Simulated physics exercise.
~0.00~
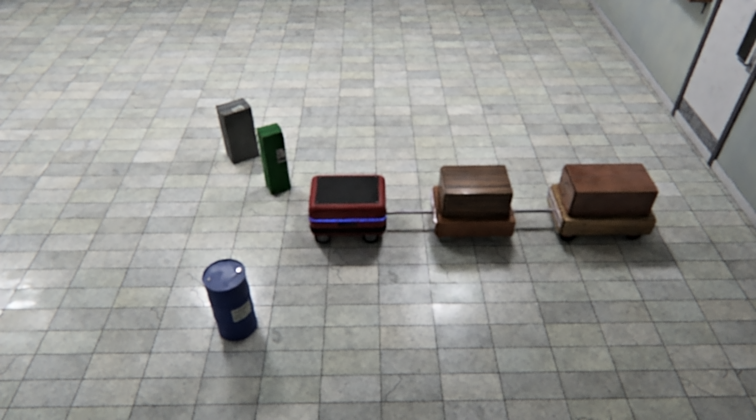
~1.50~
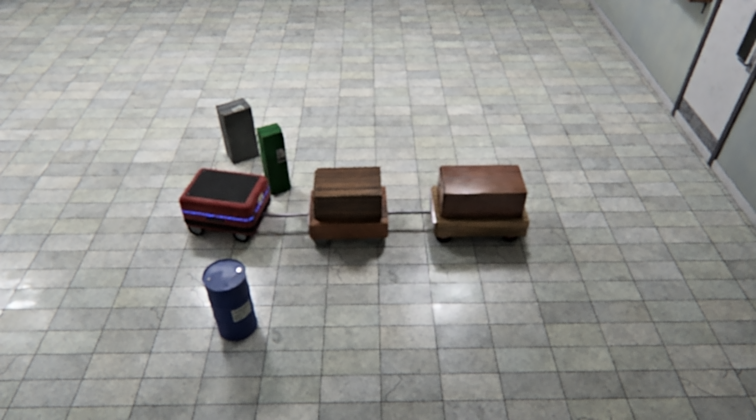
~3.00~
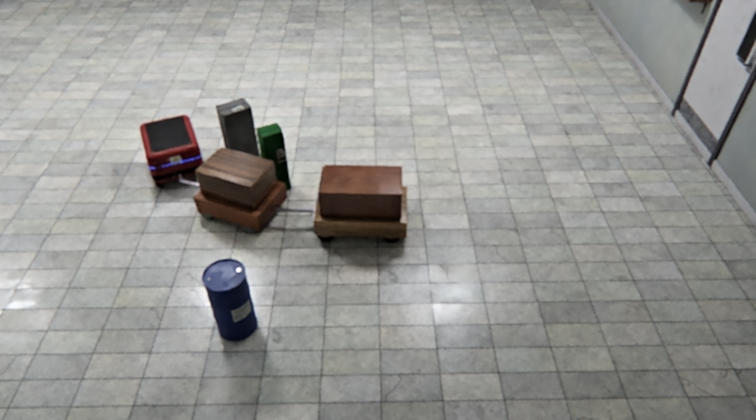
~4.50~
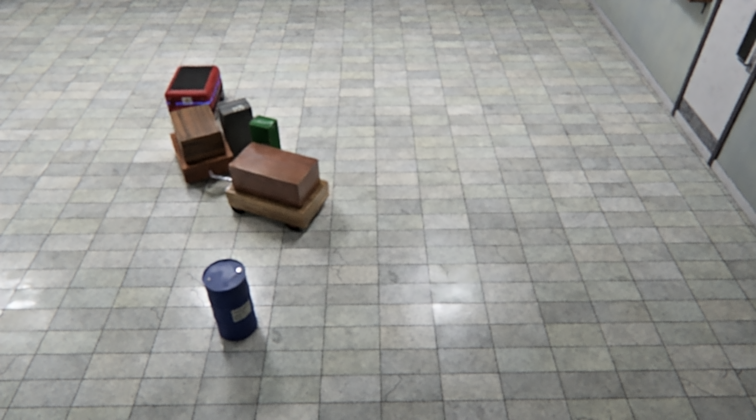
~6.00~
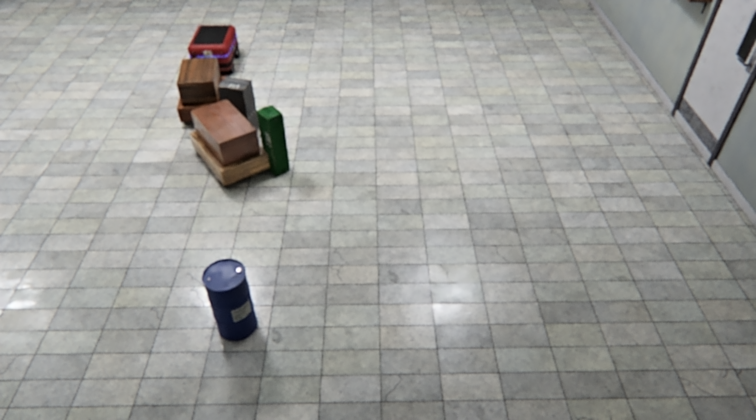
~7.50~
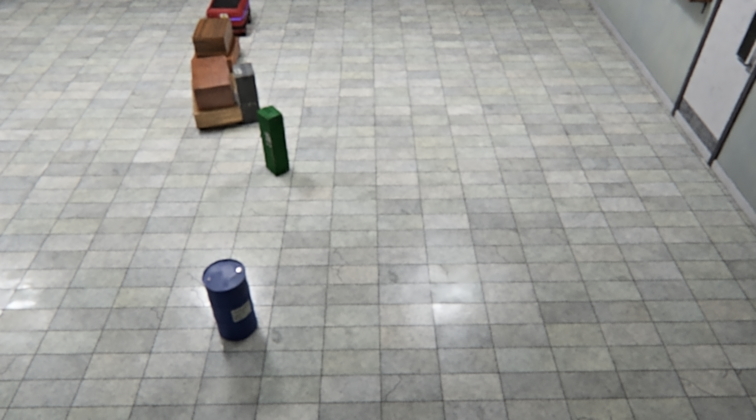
At the start, a red tug pulls two carts loaded with brown boxes leftward across a tiled floor, with a grey box and a green box standing ahead and a blue drum nearer the viewer. The tug passes between the boxes and the drum, then turns up around the boxes. The carts follow but cut inside its path, and the rear cart shifts the green box. As the train heads away, the carts crowd the grey box and it moves up the floor. Finally, the train nears the top edge, both boxes upright but displaced, the drum unmoved.
